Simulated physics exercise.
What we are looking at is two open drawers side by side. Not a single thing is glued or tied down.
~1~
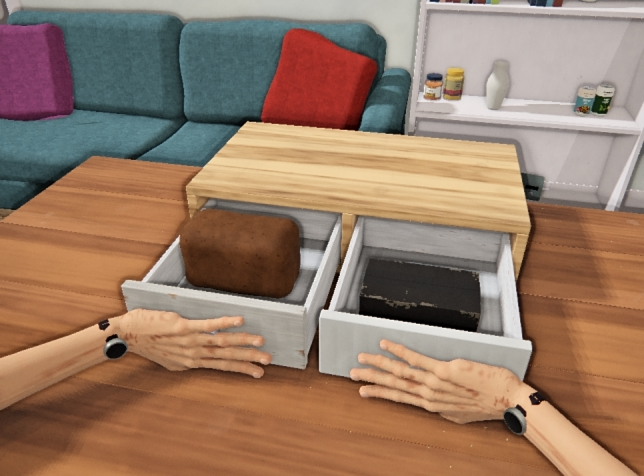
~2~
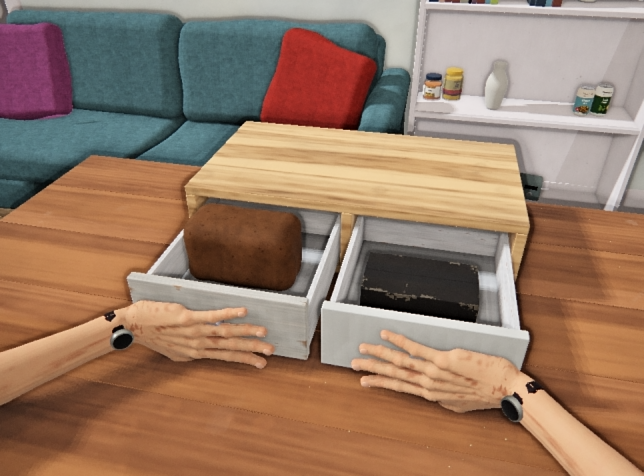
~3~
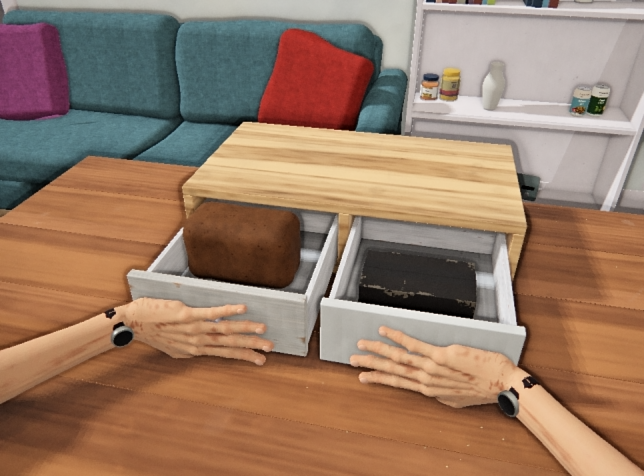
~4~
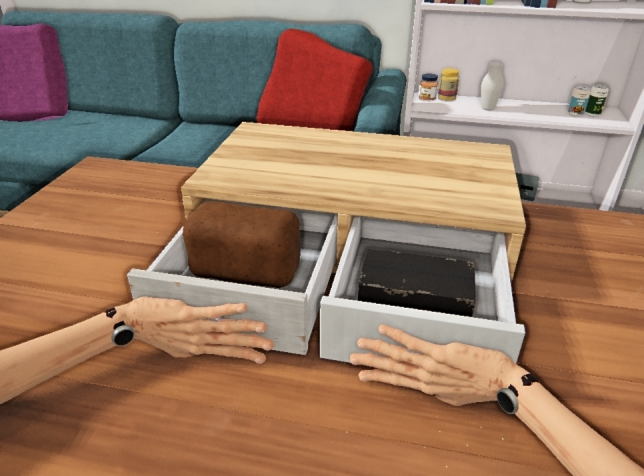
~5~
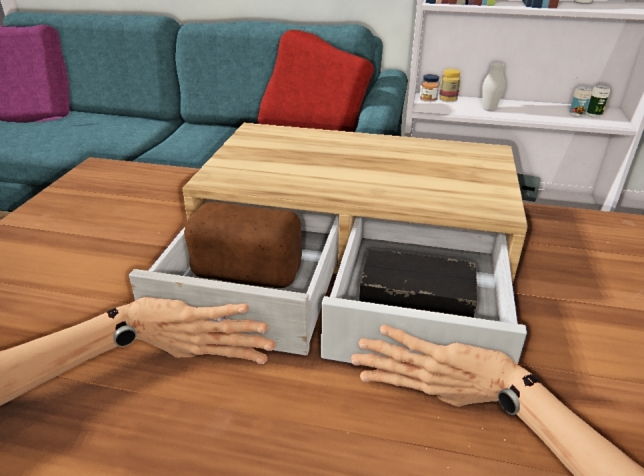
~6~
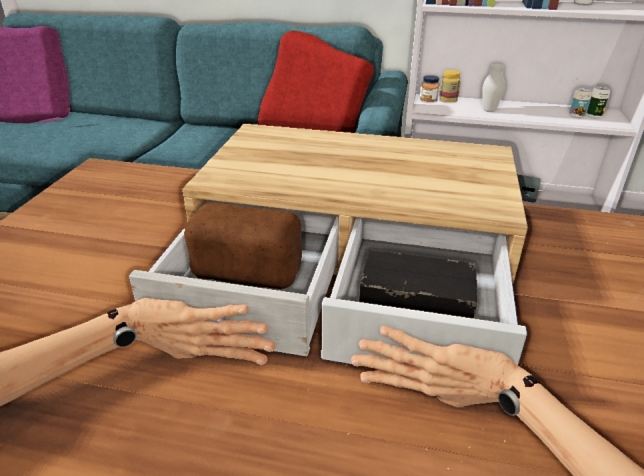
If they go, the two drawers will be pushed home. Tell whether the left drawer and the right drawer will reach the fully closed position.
Outcome: The left drawer falls short, the right drawer reaches it.
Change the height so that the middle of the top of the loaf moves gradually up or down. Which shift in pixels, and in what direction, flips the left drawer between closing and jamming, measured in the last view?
You'd need to move it down by some 12 pixels.
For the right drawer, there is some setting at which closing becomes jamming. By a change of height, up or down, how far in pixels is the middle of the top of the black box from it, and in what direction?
Shift: Approx. 24 px, direction up.
Then, 0.40 s on from there, left drawer starting in; right drawer starting in.
Then, 0.66 s on from there, left drawer starting in; right drawer about half in.
Then, 0.90 s on from there, left drawer about half in; right drawer nearly in.
In the end, the left drawer stays ajar; the right drawer shuts flush.
